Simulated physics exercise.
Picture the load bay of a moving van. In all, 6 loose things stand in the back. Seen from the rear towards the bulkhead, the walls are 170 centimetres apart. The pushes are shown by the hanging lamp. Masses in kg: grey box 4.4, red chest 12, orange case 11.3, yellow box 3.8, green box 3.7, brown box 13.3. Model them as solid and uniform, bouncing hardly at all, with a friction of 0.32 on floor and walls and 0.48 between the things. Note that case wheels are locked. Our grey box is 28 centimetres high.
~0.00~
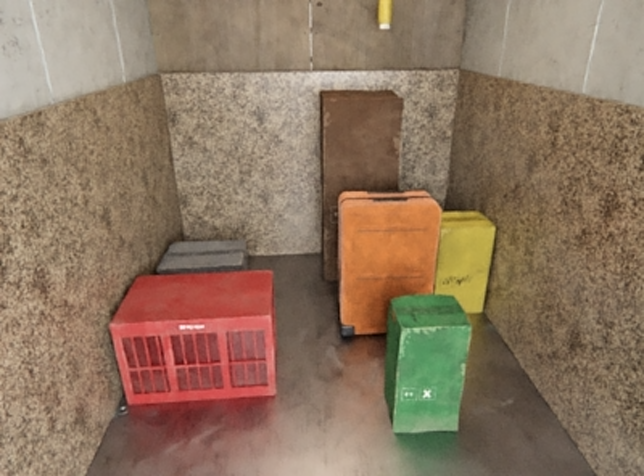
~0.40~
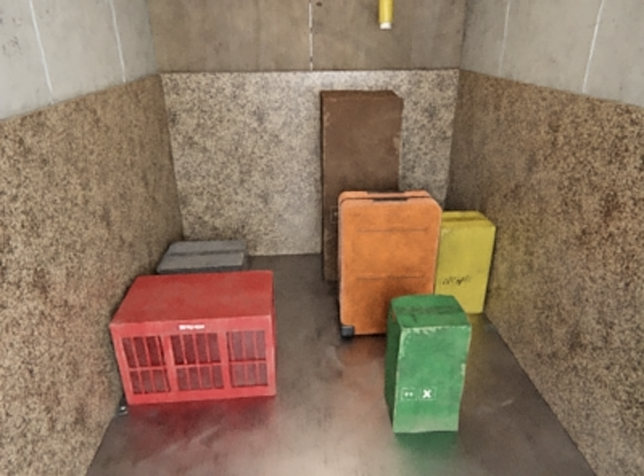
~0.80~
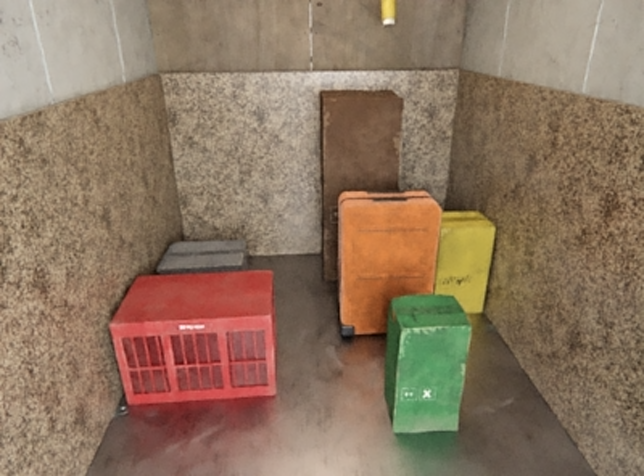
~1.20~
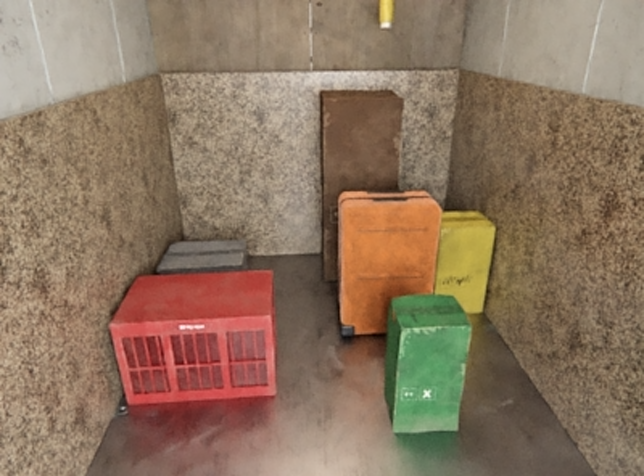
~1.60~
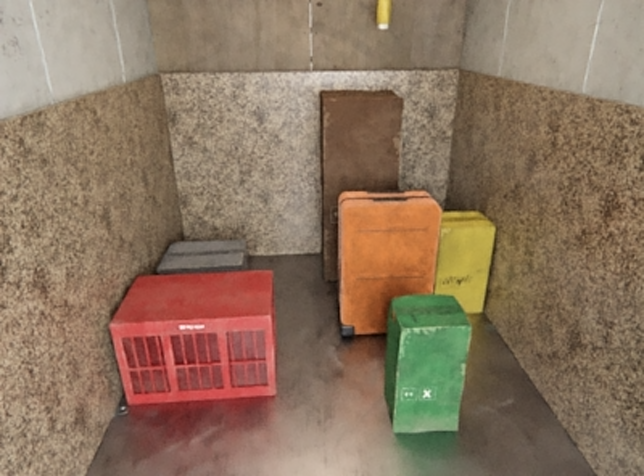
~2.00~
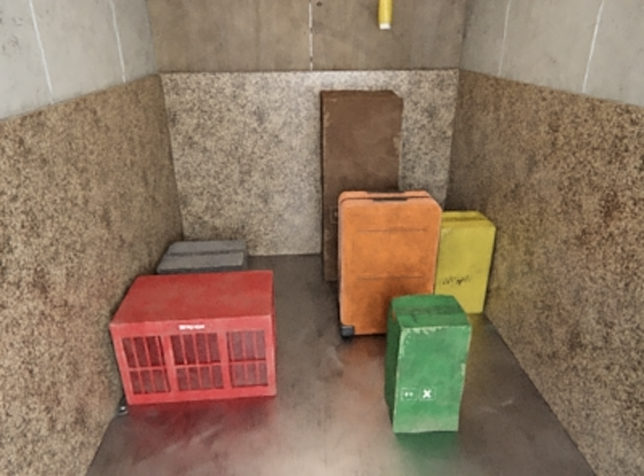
The hanging yellow lamp sways slightly while the boxes, red chest and orange case stay still.
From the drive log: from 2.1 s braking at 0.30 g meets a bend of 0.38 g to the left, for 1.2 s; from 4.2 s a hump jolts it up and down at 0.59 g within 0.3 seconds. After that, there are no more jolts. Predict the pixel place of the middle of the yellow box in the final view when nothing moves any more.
The middle of the yellow box lies at about (382, 249).
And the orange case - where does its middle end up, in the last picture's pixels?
It ends up at about (287, 239).
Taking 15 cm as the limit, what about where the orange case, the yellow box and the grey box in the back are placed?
Note: Orange case departs its position. Yellow box departs its position. Grey box is left in place.
By 2.70 s, load feels 0.30 g forwards, 0.38 g left; yellow box 13 cm from its spot near (431, 257); orange case 13 cm from its spot; green box 13 cm from its spot.
By 3.00 s, load feels 0.30 g forwards, 0.38 g left; yellow box 36 cm from its spot near (392, 248); green box 40 cm from its spot; orange case 40 cm from its spot.
When it is over (5.0 s), not toppled but over 15 cm from the start, orange case, yellow box and green box; the other 3 within 15 cm of the start. In the last view, yellow box near (382, 249).
